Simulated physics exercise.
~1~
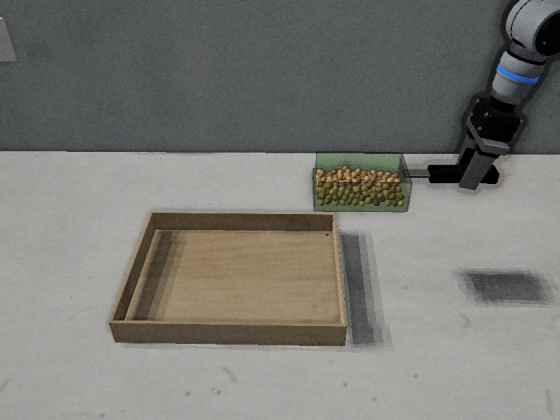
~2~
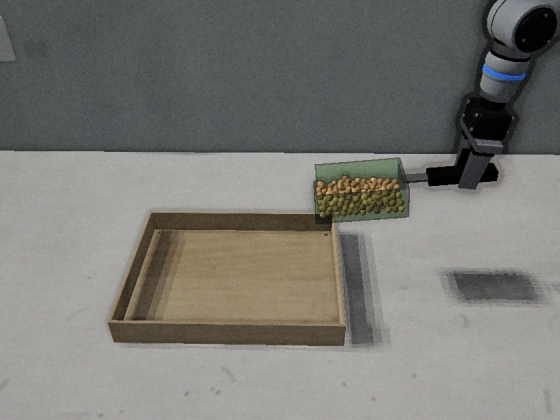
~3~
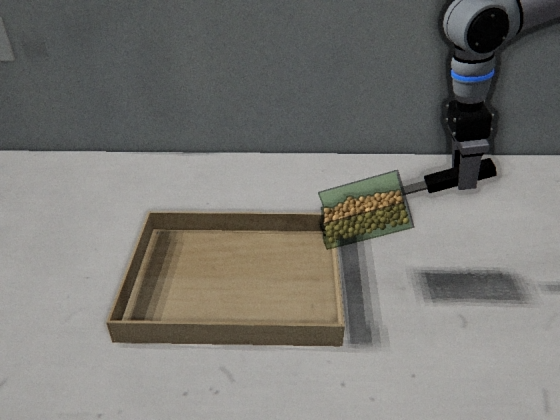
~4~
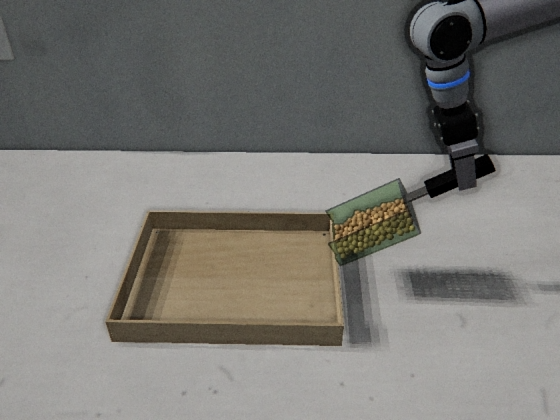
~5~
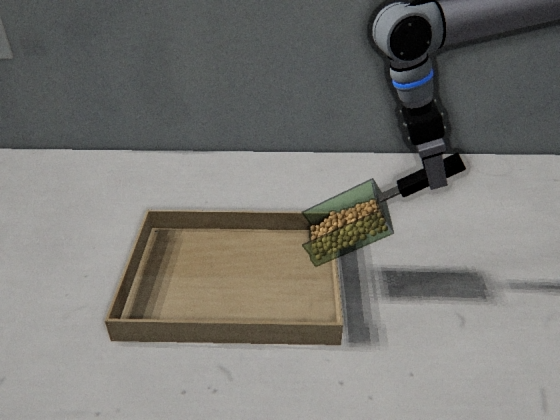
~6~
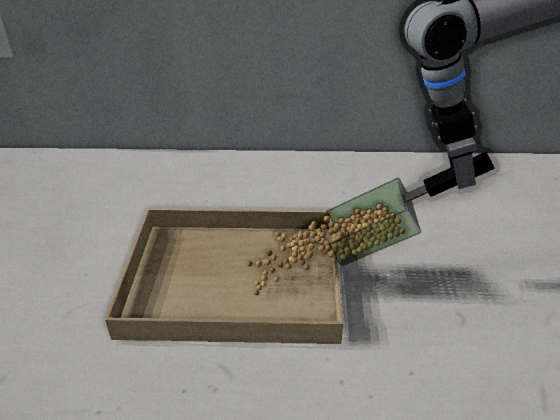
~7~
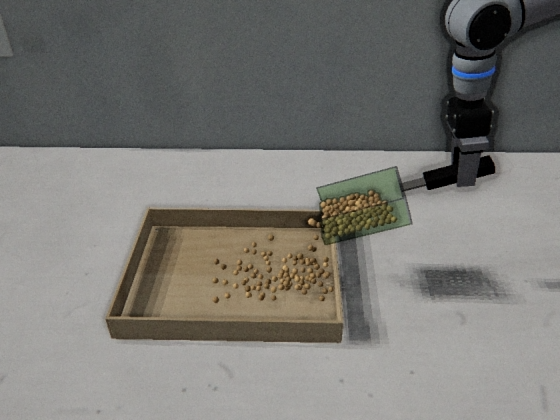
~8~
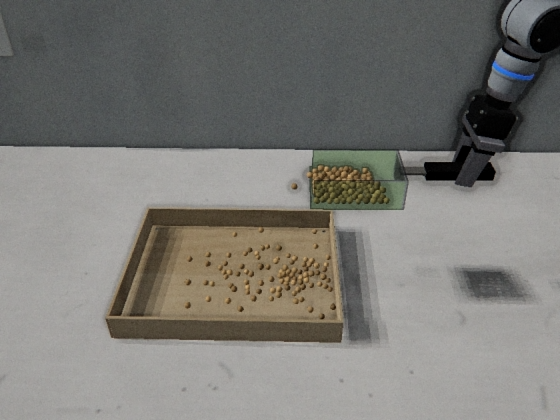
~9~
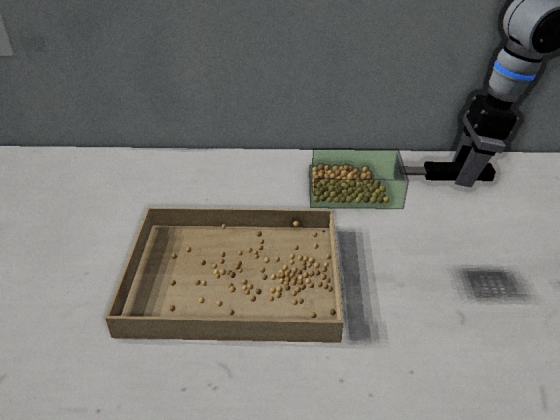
On a pale table top against a grey wall, a robot arm tips a greenish see-through box of chickpeas toward a shallow wooden tray, spilling some in, then levels it and draws back, leaving chickpeas scattered across the tray and many still in the box.
